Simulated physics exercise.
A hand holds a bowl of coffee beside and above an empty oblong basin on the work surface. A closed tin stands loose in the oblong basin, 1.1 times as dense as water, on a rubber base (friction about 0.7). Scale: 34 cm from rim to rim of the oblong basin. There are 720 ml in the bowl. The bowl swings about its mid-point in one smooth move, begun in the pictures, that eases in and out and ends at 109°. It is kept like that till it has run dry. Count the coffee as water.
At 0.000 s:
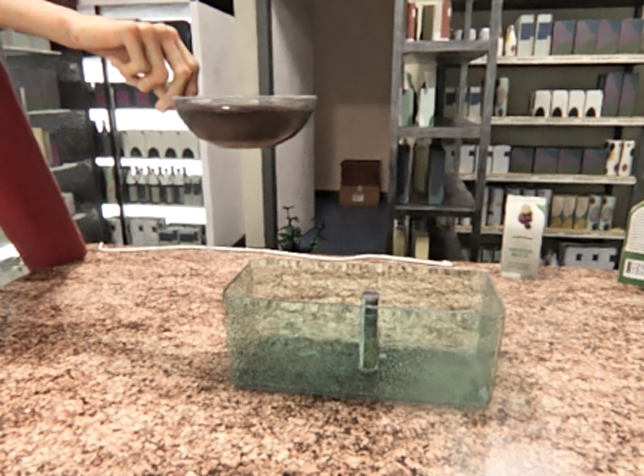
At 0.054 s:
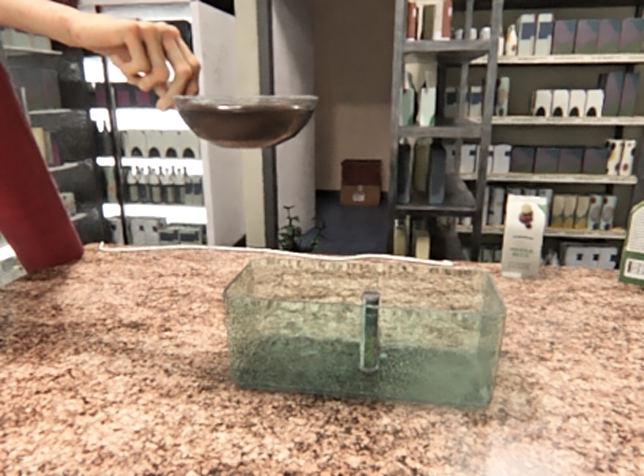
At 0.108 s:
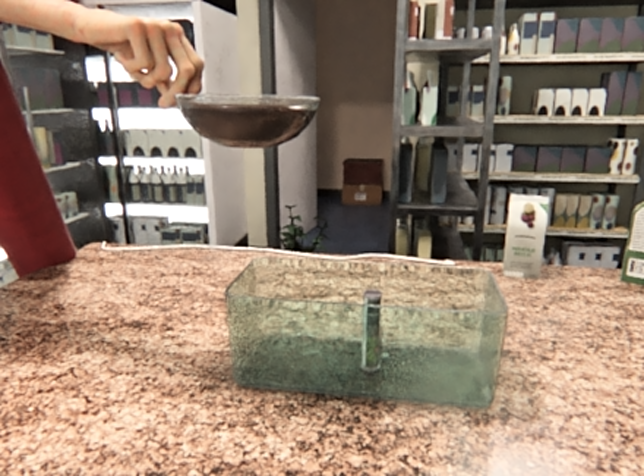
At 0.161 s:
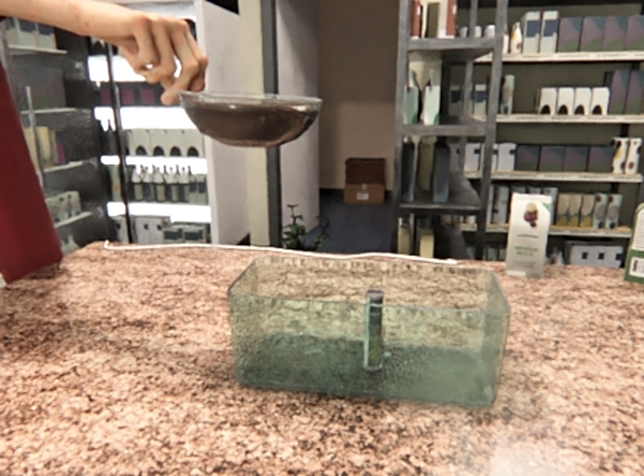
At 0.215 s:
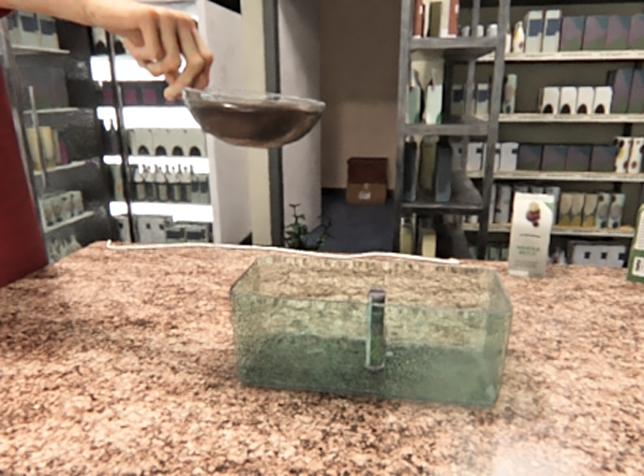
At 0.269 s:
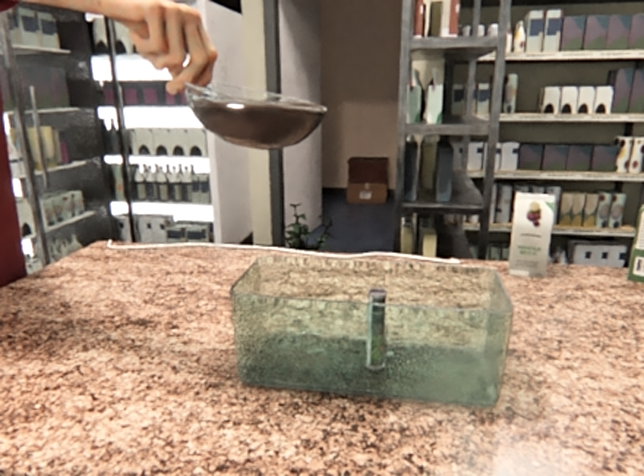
A shop counter of speckled pinkish-brown stone is seen from its front, slightly above, with lit shelves of packaged goods and bottles behind. A hand at upper left holds a clear bowl of brown liquid above a greenish, see-through oblong basin with a small upright tin inside. The bowl tilts slightly down to the right, while the red shape at far left slips gradually toward the edge of view.
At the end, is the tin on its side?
It keeps standing.
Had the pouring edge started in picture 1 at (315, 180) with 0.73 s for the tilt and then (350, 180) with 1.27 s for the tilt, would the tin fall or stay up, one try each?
First it topples; then it stays up.
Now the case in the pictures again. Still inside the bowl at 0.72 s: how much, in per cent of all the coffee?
About 22 per cent.
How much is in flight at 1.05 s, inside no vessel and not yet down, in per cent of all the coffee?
About 3 per cent.
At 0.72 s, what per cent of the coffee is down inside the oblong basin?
Near 32 in a hundred.
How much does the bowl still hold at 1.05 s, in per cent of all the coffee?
About 0 per cent.
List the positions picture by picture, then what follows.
Tilt 0°; pouring edge (315, 99); surface from (185, 105) to (312, 105); the oblong basin's rim runs from (238, 276) to (496, 291); the tin's top is at (370, 298), in the first picture.
Tilt 0°; pouring edge (315, 99); surface from (185, 104) to (312, 105), in the second picture.
Tilt 2°; pouring edge (318, 100); surface from (188, 103) to (315, 106), in the third picture.
Tilt 4°; pouring edge (321, 103); surface from (192, 102) to (318, 107), in the fourth picture.
Tilt 8°; pouring edge (323, 106); surface from (195, 101) to (321, 107), in the fifth picture.
Tilt 12°; pouring edge (325, 112); surface from (199, 100) to (325, 107), in the sixth picture.
After 0.72 s the tilt is 66° and 21 per cent is still to pour; the tin stands where it began.
After 1.05 s the tilt is 101° and 0 per cent is still to pour; the tin stands where it began.
After 1.39 s the tilt is 109° and 0 per cent is still to pour; the tin stands where it began.
After 1.77 s the tilt is 109° and 0 per cent is still to pour; the tin stands where it began.
In the end the tin stands where it began.
